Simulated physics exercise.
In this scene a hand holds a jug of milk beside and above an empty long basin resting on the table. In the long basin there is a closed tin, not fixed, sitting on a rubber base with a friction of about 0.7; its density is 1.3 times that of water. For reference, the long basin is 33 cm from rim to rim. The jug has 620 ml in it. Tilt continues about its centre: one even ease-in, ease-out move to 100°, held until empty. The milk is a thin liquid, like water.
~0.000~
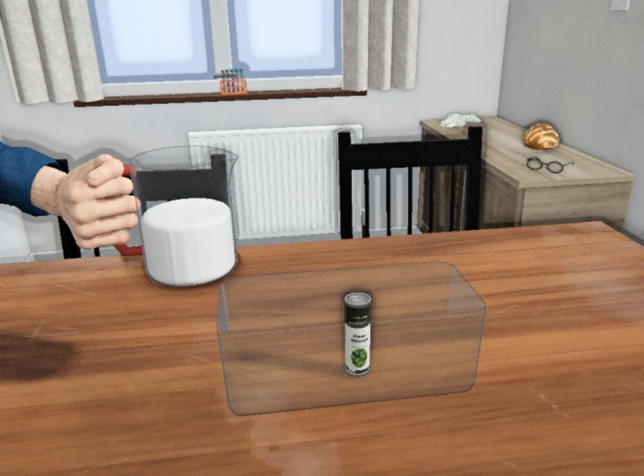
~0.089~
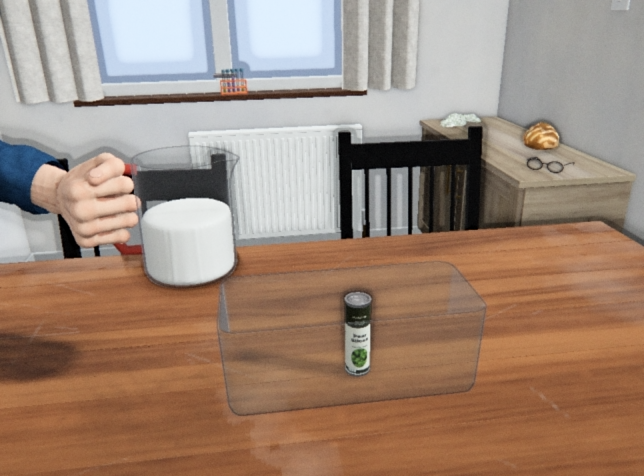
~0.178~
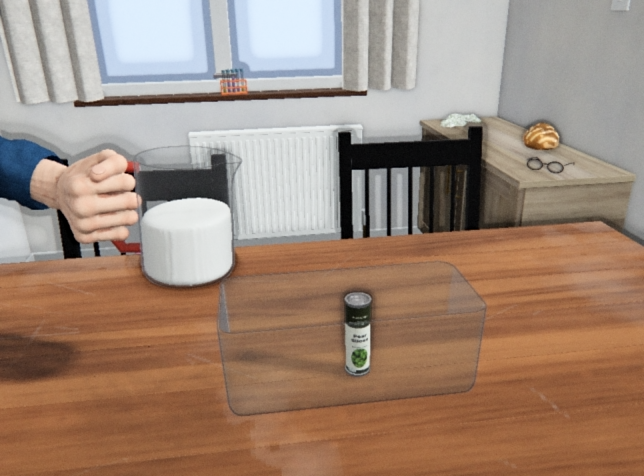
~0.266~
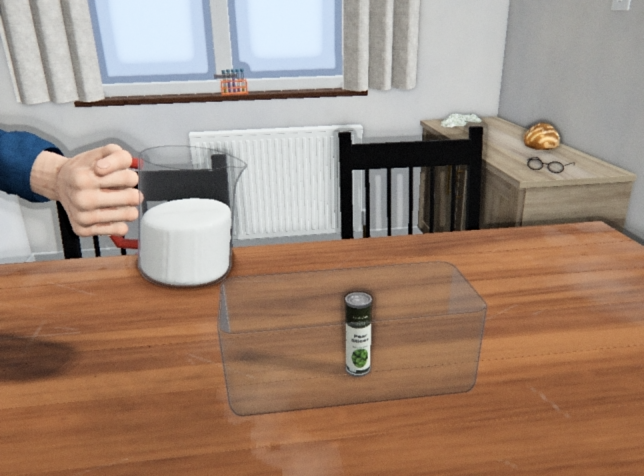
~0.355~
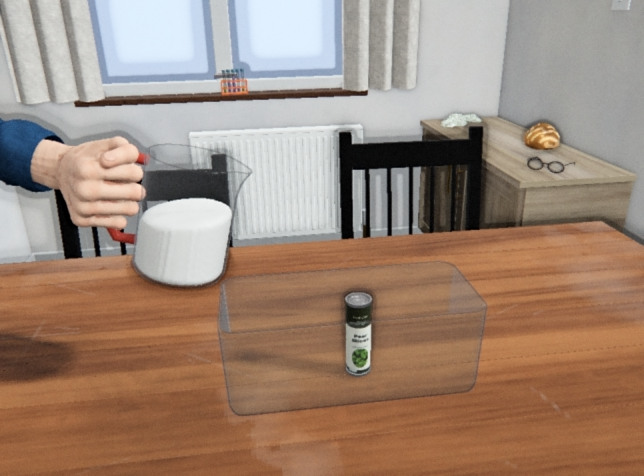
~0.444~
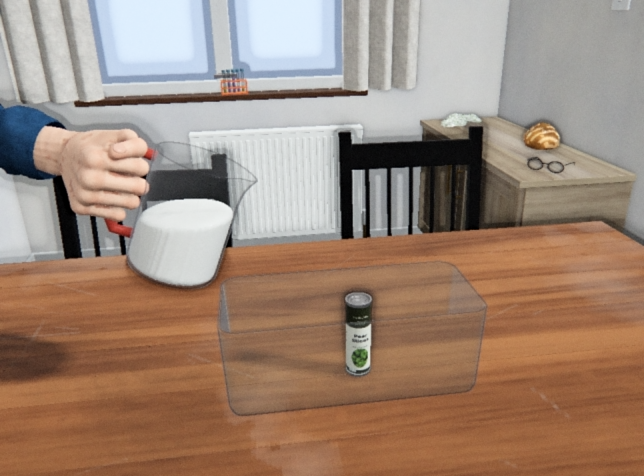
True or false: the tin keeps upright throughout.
True.
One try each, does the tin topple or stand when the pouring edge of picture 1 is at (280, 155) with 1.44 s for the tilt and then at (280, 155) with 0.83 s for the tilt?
Run one: It tumbles. Run two: It tumbles.
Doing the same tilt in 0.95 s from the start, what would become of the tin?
Well, the tin simply holds firm.
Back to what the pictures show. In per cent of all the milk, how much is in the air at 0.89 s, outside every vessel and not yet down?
Close to 3 per cent, I'd say.
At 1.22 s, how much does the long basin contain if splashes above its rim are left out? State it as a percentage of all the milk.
Some 34 per cent.
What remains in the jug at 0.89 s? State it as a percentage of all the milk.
Roughly 96 percent.
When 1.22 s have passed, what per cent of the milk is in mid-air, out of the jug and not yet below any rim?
Some 16 % is up in the air.
By 0.89 s the tilt is 68° and 97 per cent is still to pour; the tin stands where it began.
By 1.22 s the tilt is 94° and 50 per cent is still to pour; the tin stands where it began.
By 1.57 s the tilt is 100° and 11 per cent is still to pour; the tin stands where it began.
By 1.94 s the tilt is 100° and 1 per cent is still to pour; the tin stands where it began.
At rest the tin stands where it began.
